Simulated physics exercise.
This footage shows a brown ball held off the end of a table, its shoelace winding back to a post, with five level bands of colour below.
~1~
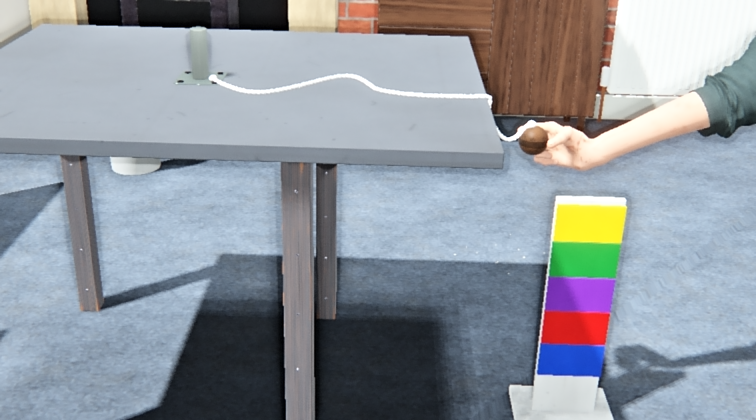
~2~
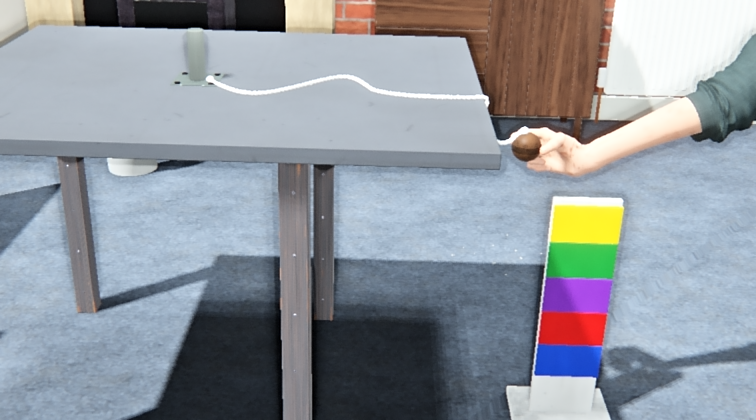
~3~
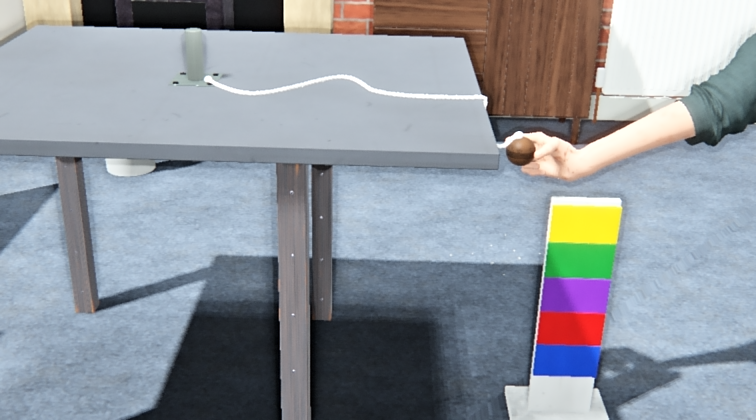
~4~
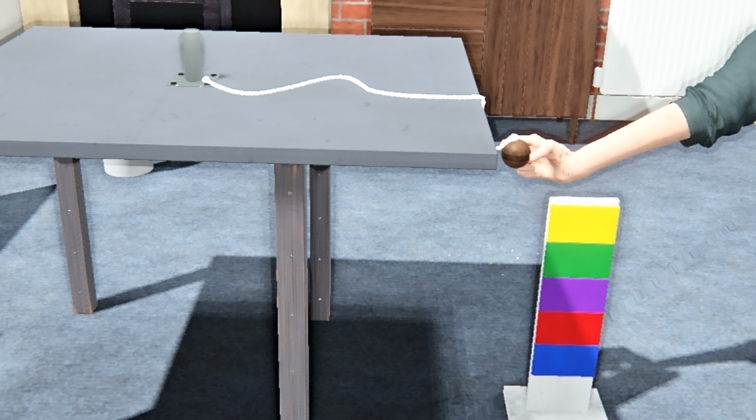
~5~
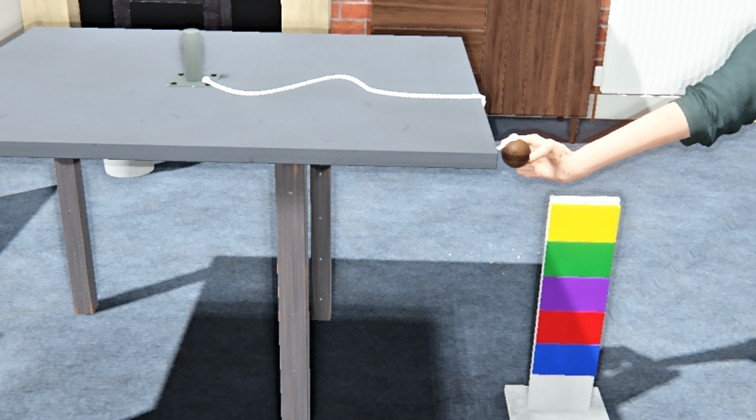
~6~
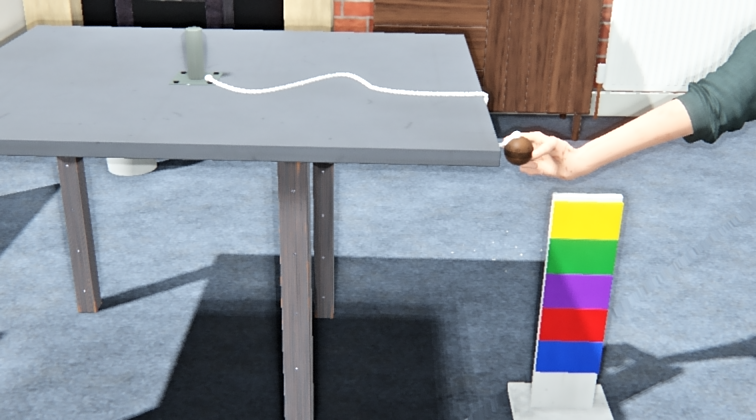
In a room with blue carpet, a brick-edged wall and a wooden door, a grey table is seen from slightly above. A white cord winds from a greyish post across the tabletop to a brown ball held by a hand at the right edge, above an upright strip banded yellow, green, purple, red and blue. The hand and ball shift slightly left towards the table, then barely move, while the view drifts very slightly.
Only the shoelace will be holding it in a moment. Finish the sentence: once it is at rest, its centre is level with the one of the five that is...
Green.
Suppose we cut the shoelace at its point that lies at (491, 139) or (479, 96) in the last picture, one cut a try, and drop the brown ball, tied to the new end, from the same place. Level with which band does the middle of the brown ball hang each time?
One after the other: Yellow; no band.
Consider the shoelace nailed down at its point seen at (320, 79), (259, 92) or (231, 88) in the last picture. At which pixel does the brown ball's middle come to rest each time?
(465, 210), (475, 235), (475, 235).
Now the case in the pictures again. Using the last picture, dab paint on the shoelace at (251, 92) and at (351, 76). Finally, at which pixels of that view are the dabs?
They finish at (276, 81) and (395, 85) respectively.
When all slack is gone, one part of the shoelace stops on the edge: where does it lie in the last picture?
Location: About (411, 93).
Soon after, ball near (500, 243); level with green.
After that, ball near (437, 239); level with green.
And then, ball near (478, 244); level with green.
In the end, ball near (479, 247); level with green. Its middle rests at the green band.
